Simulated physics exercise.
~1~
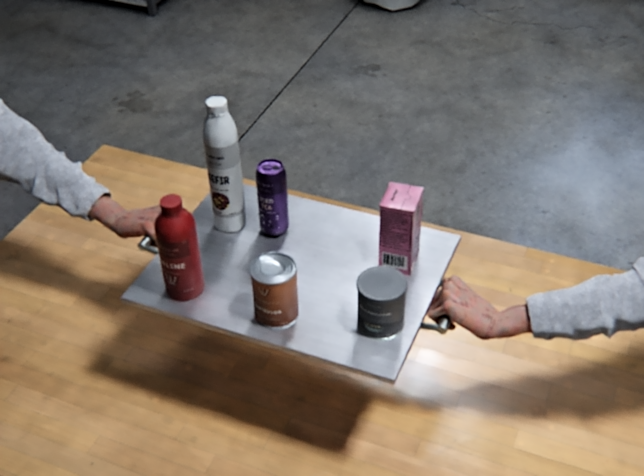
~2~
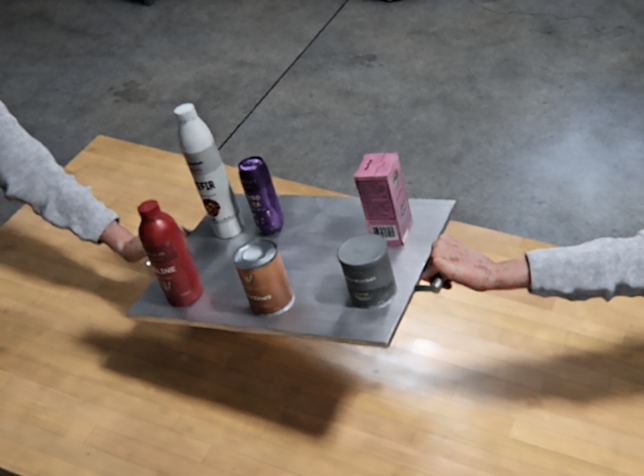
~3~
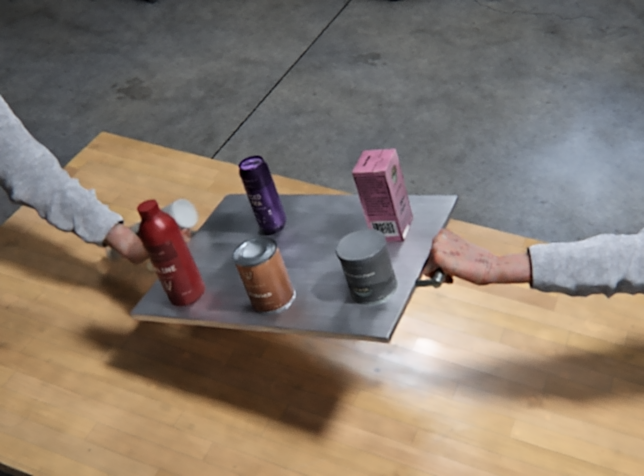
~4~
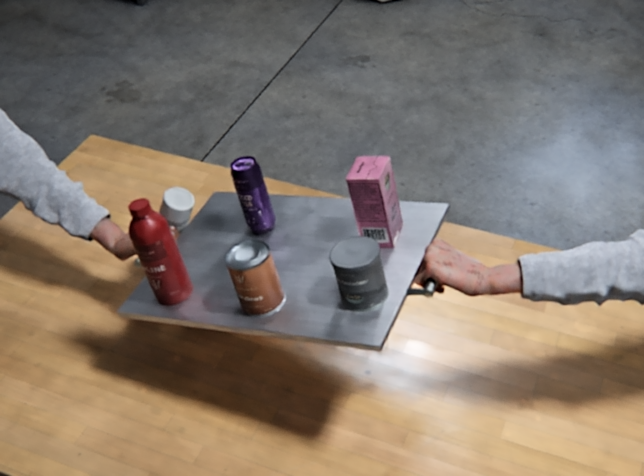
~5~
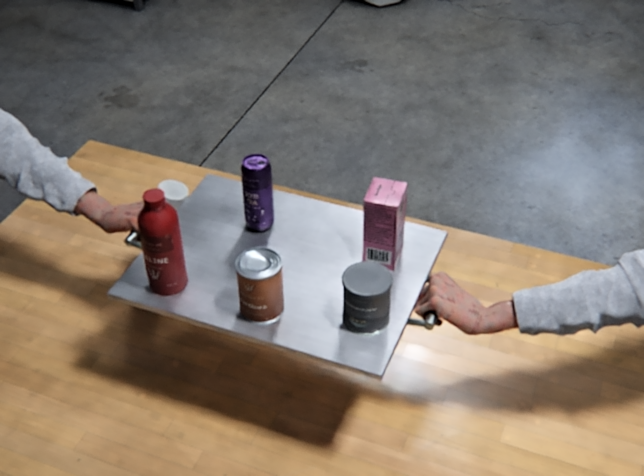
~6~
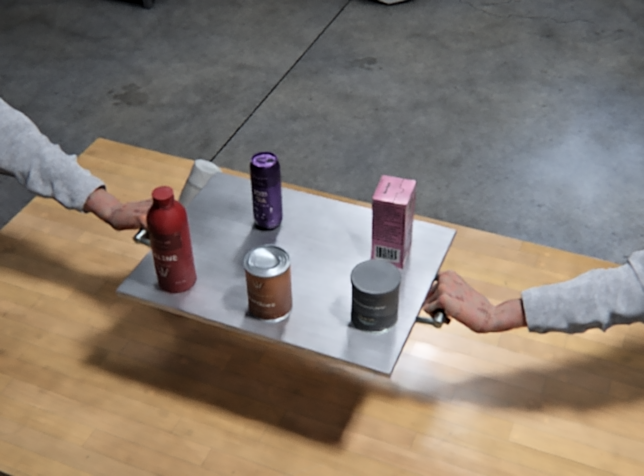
A flat grey tray is held by two hands above a wooden table on a concrete floor, seen from above at an angle. A tall white bottle and a purple can stand at the back, a pink carton at the right, and a red bottle, an orange tin and a grey tin along the front. The tray tips down to the left, and the white bottle leans, then drops off beside the left hand, its pale end showing behind the red bottle. The tray levels again with the other five still standing, the white bottle off its left edge.
